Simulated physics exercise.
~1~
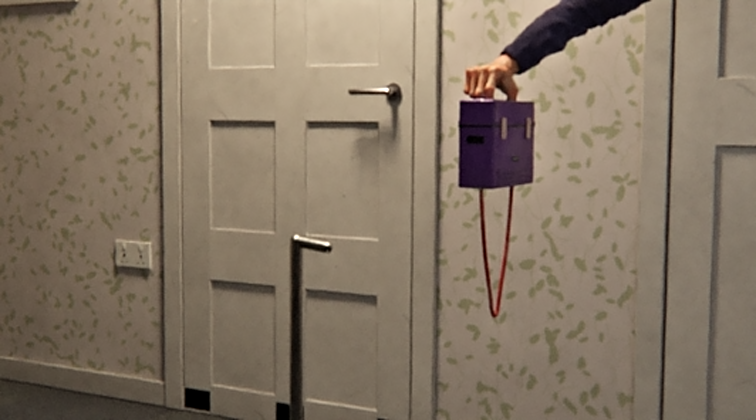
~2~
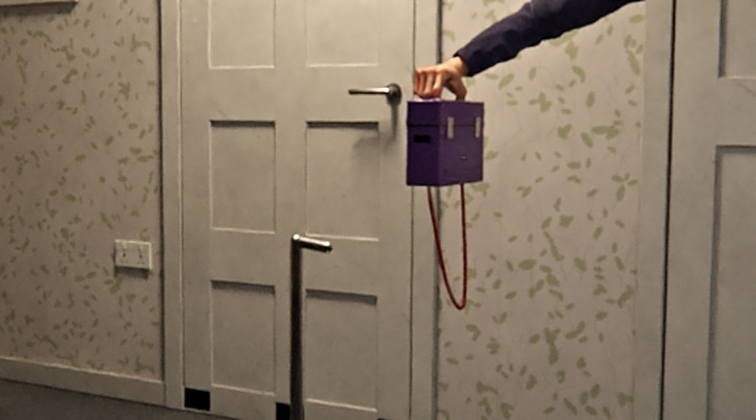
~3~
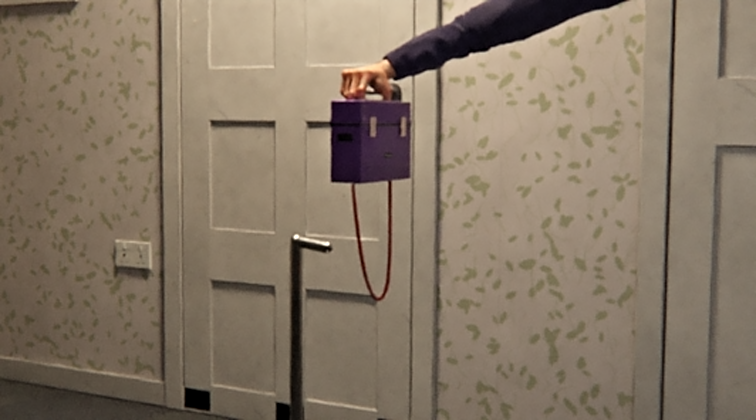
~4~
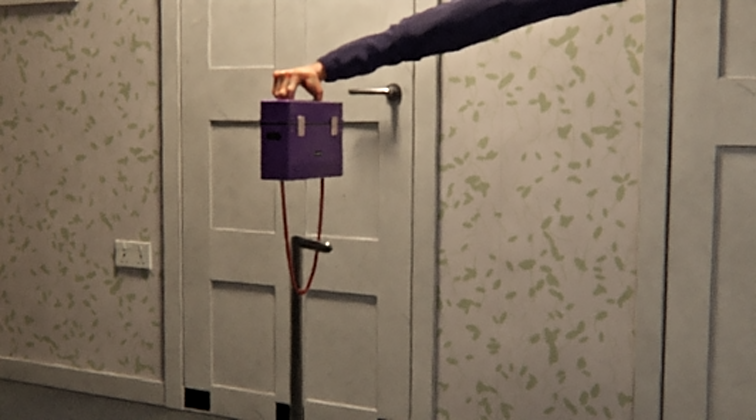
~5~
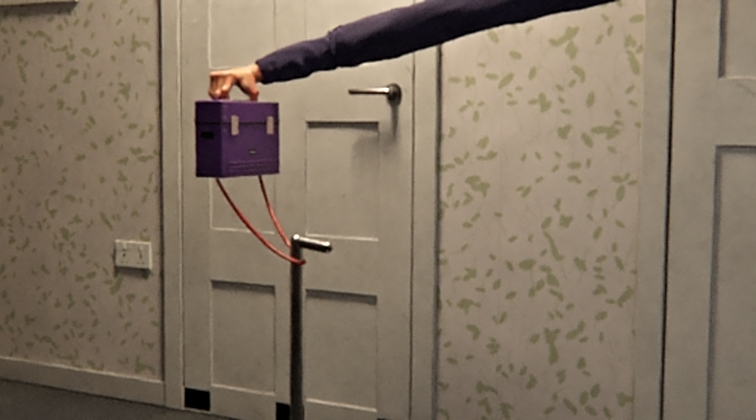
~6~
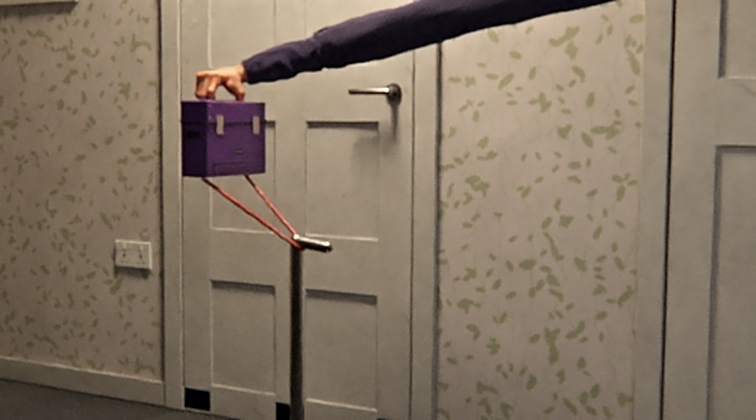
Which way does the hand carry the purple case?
The hand carries the purple case to the left, across the door and past the post.
